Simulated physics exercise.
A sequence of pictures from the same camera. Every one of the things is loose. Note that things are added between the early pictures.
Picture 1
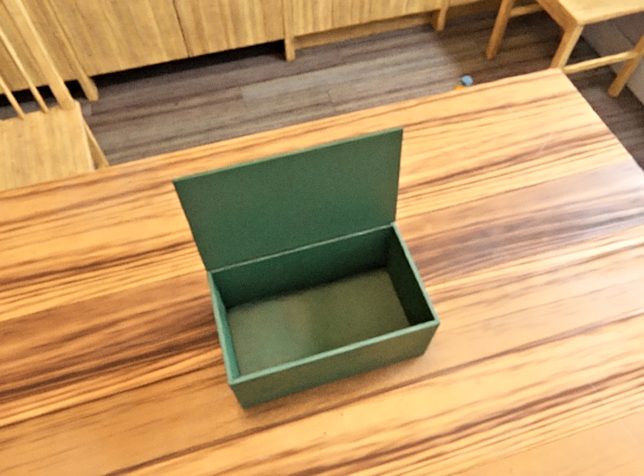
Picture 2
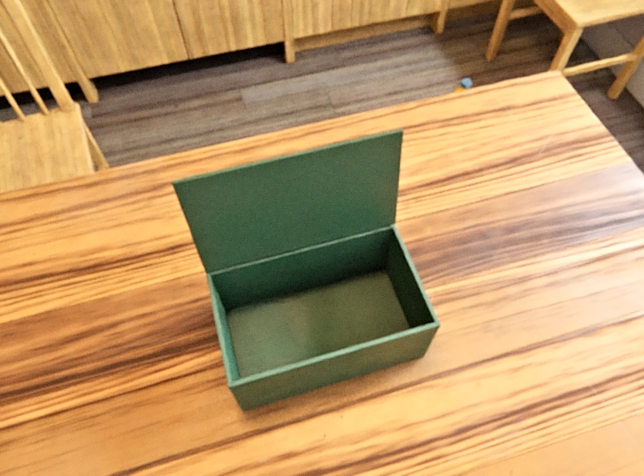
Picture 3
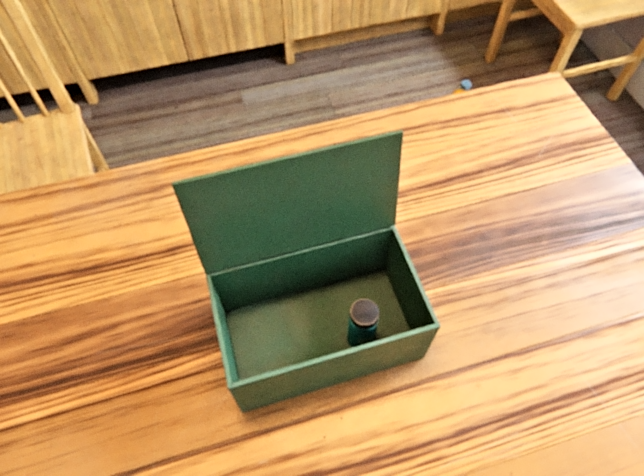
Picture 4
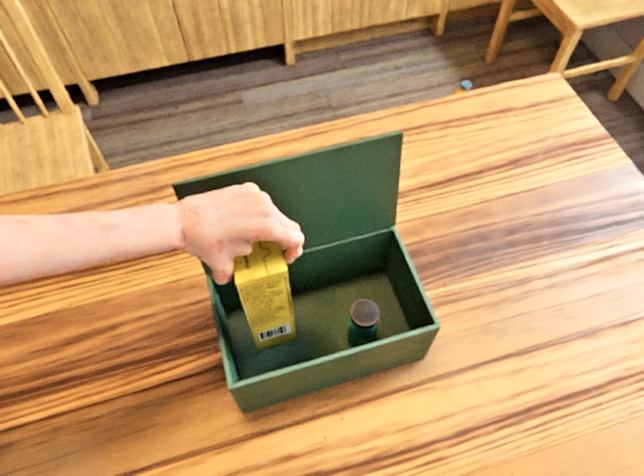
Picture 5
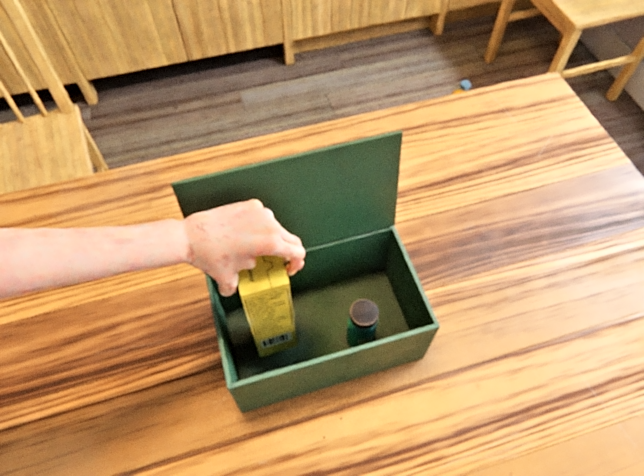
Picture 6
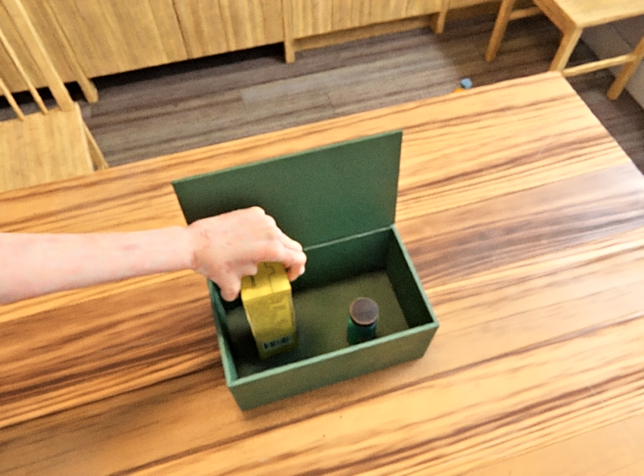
On a striped wooden table, a green box stands open and empty, its lid raised at the back. A small dark-topped turquoise shaker then appears inside, toward the right. A hand reaches in from the left holding a yellow carton and lowers it into the box's left side, still gripping it.
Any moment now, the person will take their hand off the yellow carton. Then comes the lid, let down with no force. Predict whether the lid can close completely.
The lid never seats.
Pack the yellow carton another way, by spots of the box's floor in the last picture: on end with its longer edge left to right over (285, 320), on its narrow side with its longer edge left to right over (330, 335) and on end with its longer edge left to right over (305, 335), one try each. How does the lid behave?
Try 1: Lid not shut; try 2: Lid shut; try 3: Lid not shut.
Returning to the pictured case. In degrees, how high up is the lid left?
Around 65 degrees.
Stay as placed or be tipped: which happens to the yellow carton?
Simply put, it remains unturned.
Then, 1.10 s after the last picture, lid starting down.
Then, 1.40 s after the last picture, lid 73° above the rim.
Then, 3.60 s after the last picture, lid 66° above the rim.
At rest, lid 66° above the rim; both in place. Seen from the same camera at the end, yellow carton near (269, 309).
